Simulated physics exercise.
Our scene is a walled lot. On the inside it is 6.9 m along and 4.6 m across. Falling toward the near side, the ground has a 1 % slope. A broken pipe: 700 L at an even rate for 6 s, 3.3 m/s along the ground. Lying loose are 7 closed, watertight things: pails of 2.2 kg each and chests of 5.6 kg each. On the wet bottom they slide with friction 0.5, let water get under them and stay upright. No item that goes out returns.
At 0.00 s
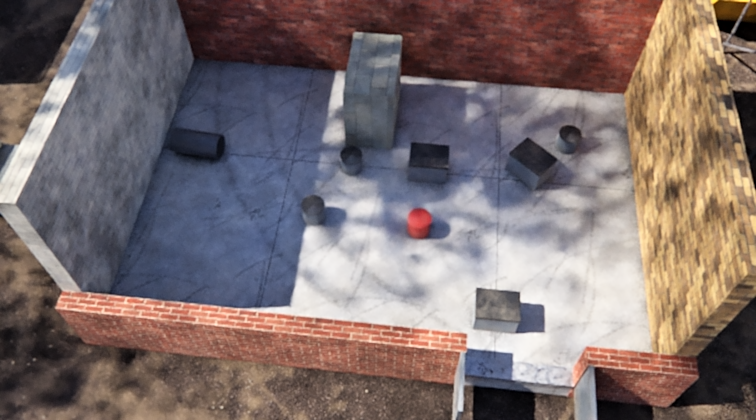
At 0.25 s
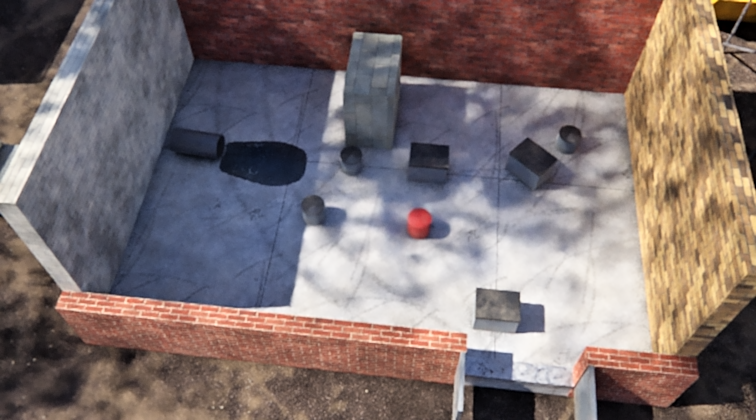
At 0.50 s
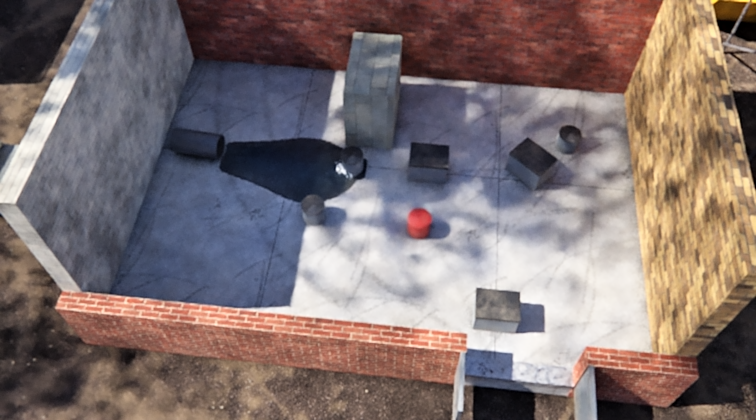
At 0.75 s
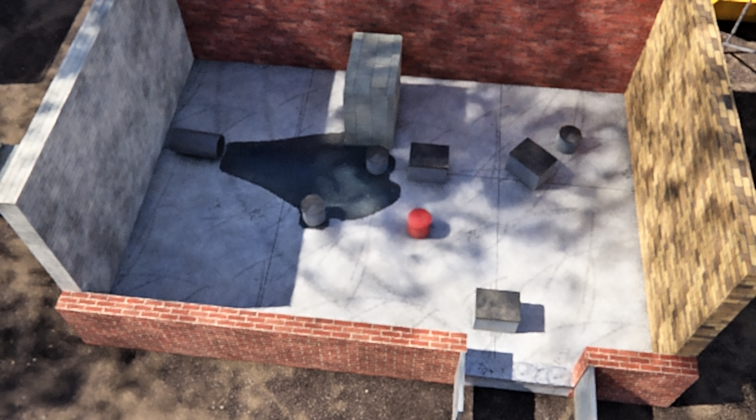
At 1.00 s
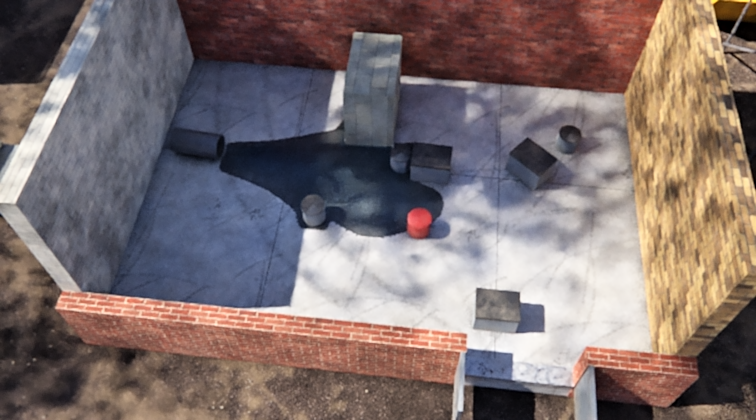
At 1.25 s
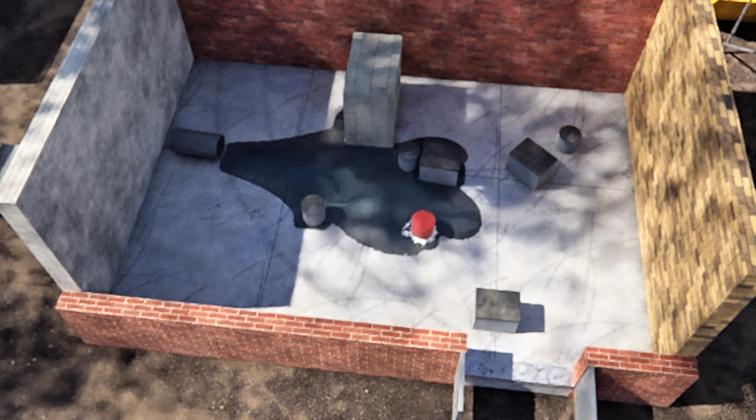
Dark water pours from a broken pipe at the left of a walled lot and spreads rightward across the pale floor. It surrounds two grey pails, pushing one right until it sits against a dark chest, then reaches the red pail, wraps around that chest, and nudges both slightly.
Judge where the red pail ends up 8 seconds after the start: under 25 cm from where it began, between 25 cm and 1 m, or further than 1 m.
It ends more than 1 m away.
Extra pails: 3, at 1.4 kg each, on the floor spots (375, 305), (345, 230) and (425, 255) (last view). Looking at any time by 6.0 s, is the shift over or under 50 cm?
Order kept: Not that far; not that far; too far.
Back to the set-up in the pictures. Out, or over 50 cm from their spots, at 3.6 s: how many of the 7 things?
5.
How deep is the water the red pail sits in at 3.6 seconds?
Close to 2 centimetres.
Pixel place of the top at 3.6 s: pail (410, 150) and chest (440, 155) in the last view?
Somewhere about (577, 136) and (620, 210).
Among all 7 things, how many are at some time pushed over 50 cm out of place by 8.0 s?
I make it 6.
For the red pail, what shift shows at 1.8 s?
Around 80 centimetres.
After 1.8 s the red pail is near (464, 248), 0.7 m from its start, aground; 0 of 7 are out; 1 afloat.
After 3.6 s the red pail is near (592, 314), 2.5 m from its start, aground; 0 of 7 are out; 2 afloat.
After 5.6 s the red pail is near (574, 332), 2.4 m from its start, afloat; 0 of 7 are out; 6 afloat.
After 8.0 s the red pail is near (478, 349), 2.0 m from its start, afloat; 0 of 7 are out; 6 afloat.
